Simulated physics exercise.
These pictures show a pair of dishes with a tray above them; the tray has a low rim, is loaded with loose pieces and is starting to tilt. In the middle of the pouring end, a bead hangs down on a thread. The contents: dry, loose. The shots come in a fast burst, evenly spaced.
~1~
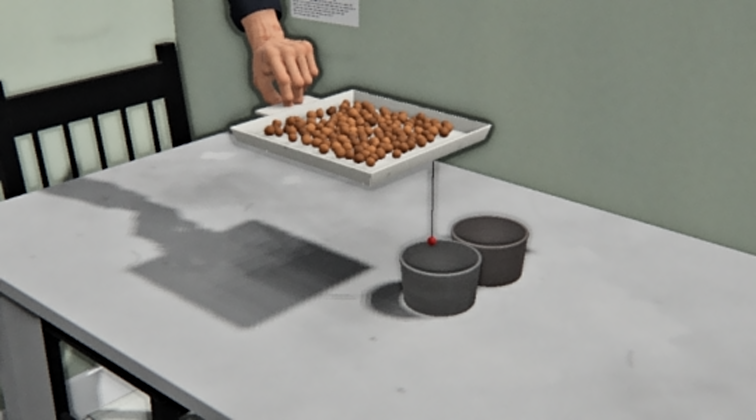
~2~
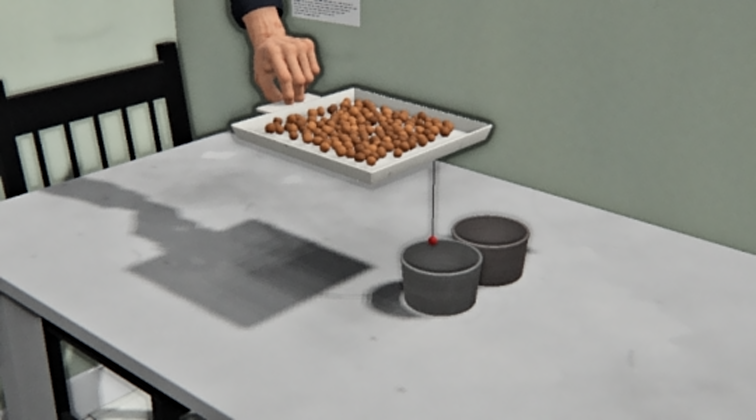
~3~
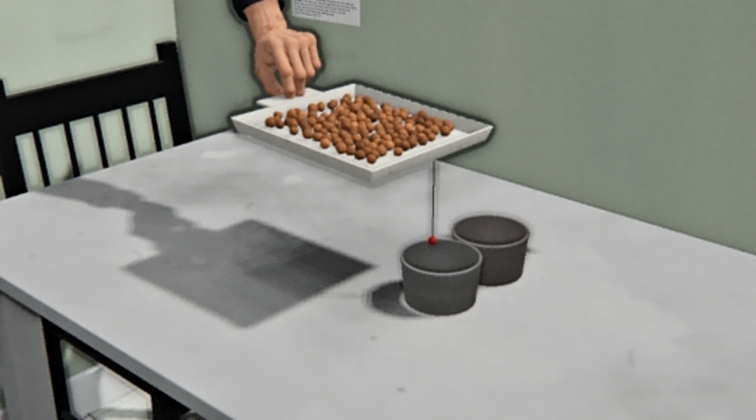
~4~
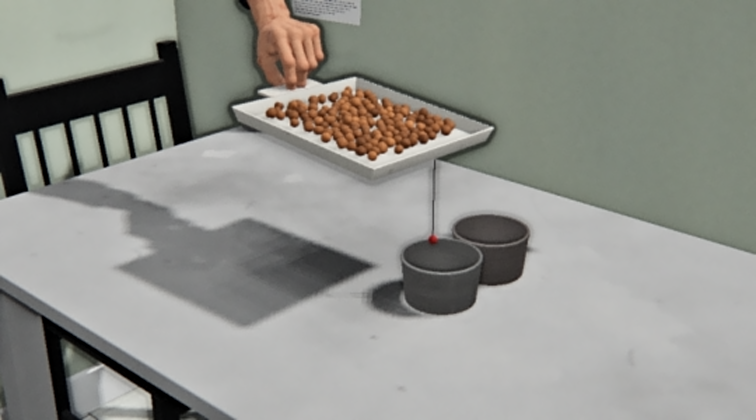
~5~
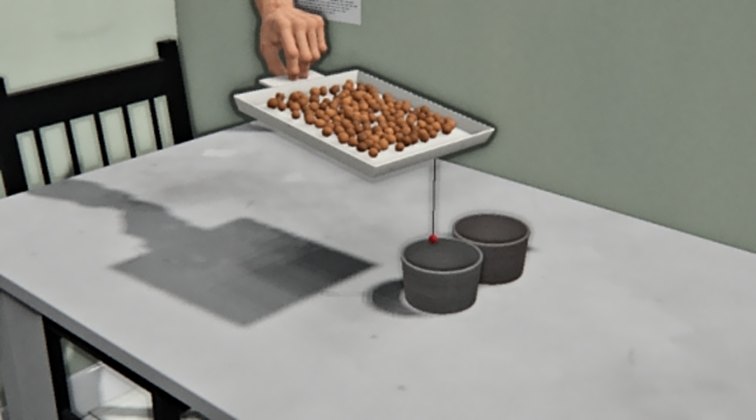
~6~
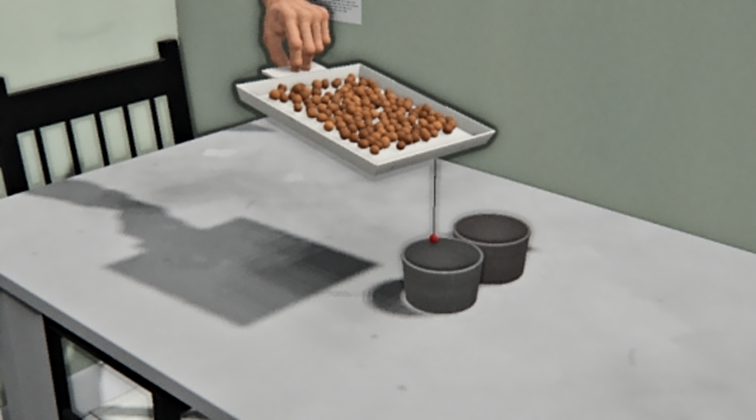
A hand held a white tray of hazelnuts above two dark dishes on a grey table, then slowly tilted it a little toward its right corner, while the red bead hung still on its thread.
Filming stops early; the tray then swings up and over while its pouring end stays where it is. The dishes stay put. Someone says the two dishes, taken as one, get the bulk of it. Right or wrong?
Right, they get more than half.
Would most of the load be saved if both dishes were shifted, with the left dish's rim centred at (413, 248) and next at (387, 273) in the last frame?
The first place gets a lesser share, the second a lesser share.
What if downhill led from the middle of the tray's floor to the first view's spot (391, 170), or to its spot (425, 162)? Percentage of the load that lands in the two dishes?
The first try would leave around 10 per cent there, the second around 10 per cent.
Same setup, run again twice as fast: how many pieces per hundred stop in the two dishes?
I'd say 70 percent or thereabouts.
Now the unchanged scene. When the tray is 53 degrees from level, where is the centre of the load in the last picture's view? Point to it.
At about (428, 105).
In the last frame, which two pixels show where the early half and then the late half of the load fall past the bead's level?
About (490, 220), and after that about (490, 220).
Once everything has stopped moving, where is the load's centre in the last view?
Roughly at pixel (493, 267).
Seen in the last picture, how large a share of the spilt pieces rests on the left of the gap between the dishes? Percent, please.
Some 0 per cent.
Just after the last frame, tray tipped steeply; every one on the tray.
A moment on, tray tipped right over; every one on the tray.
Further on, tray tipped past a quarter turn; about a tenth in the left dish; roughly two thirds in the right dish; roughly a third outside both.
When it is over, tray tipped past a quarter turn; about a tenth in the left dish; roughly two thirds in the right dish; roughly a third outside both.
